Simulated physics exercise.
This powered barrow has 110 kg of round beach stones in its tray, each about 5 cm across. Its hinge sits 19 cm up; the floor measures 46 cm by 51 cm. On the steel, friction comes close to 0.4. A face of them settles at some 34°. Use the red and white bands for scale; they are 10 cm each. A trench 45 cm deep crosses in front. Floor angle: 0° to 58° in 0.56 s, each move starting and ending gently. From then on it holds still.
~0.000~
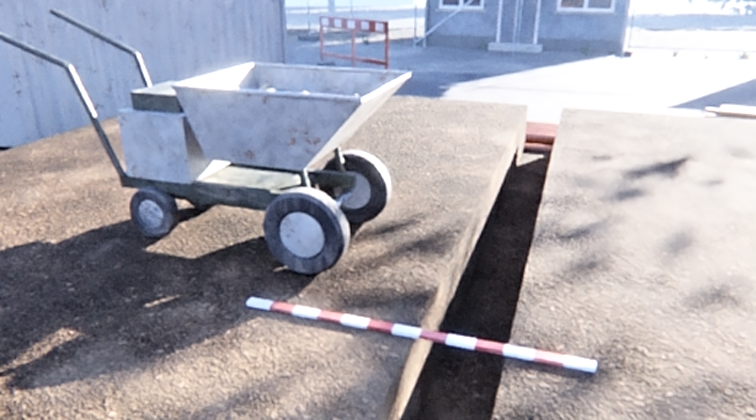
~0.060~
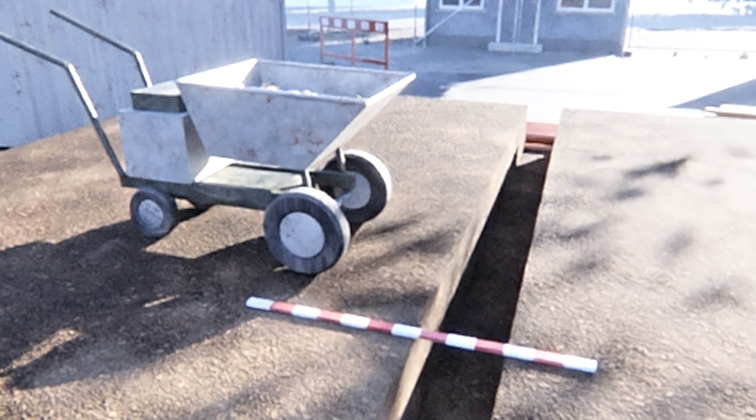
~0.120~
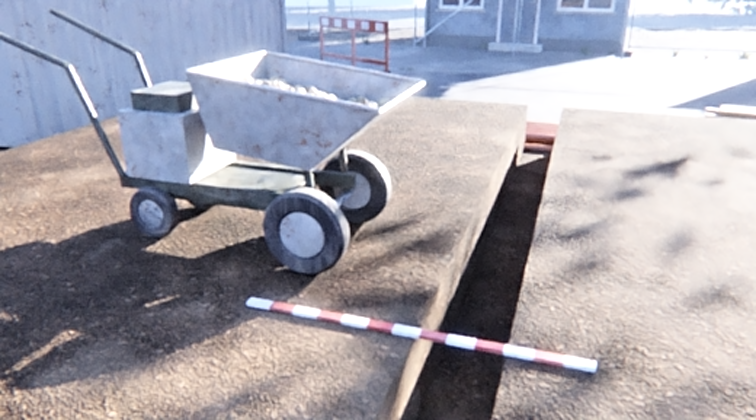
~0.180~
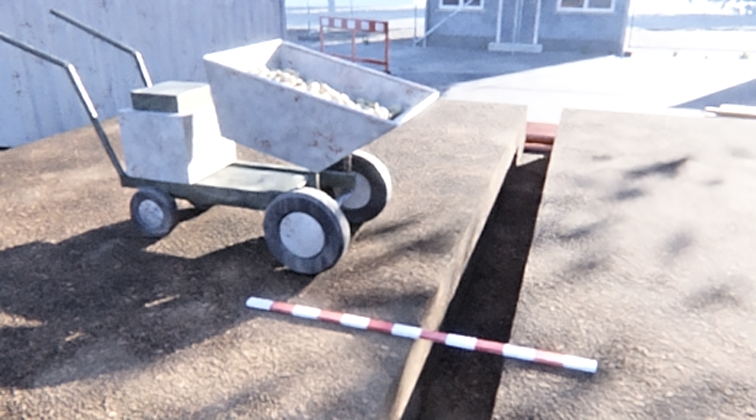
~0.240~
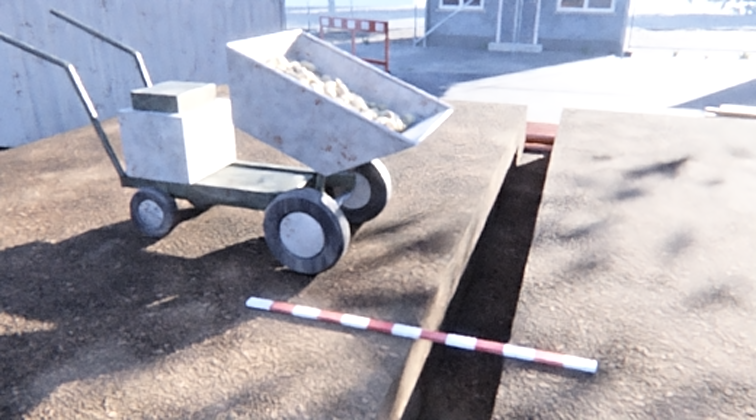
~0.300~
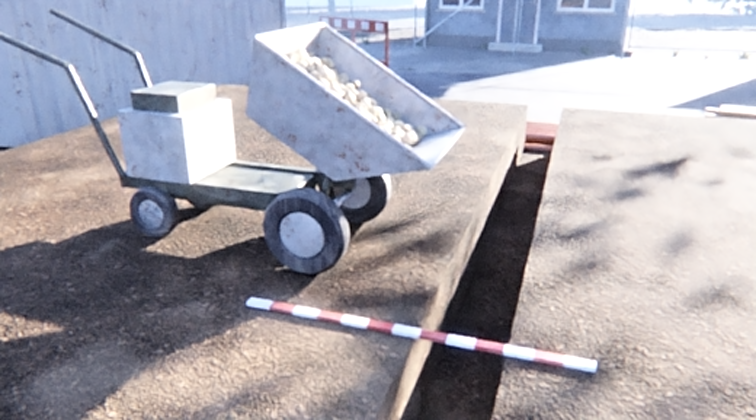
On a sunlit dirt yard beside a narrow trench, a grey four-wheeled powered barrow stands still while its tray tilts steadily forward to the right, the rear rising and the front lip lowering, revealing pale round stones inside.
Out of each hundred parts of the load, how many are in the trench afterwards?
About 57 out of 100.
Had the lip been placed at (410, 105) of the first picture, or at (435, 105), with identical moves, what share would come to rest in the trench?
Roughly 25 percent for the first, and 10 percent for the second.
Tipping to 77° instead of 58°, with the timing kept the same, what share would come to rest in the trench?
Share in trench: Approx. 75%.
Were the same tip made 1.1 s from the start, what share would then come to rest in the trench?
About 80%.
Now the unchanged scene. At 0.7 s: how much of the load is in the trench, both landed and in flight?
10 per cent, give or take.
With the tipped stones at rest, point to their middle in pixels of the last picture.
The resting stones are centred at roughly (513, 333).
After 0.4 s the floor is at 49°; 100 % in the tray; the foremost stones are at (428, 183).
After 0.7 s the floor is at 58°; 91 % in the tray, 9 % in the trench; the foremost stones are at (512, 237).
After 1.0 s the floor is at 58°; 38 % in the tray, 24 % in the trench, 38 % past the trench; the foremost stones are at (663, 286).
After 3.0 s the floor is at 58°; 0 % in the tray, 57 % in the trench, 43 % past the trench; the foremost stones are past the picture's edge.
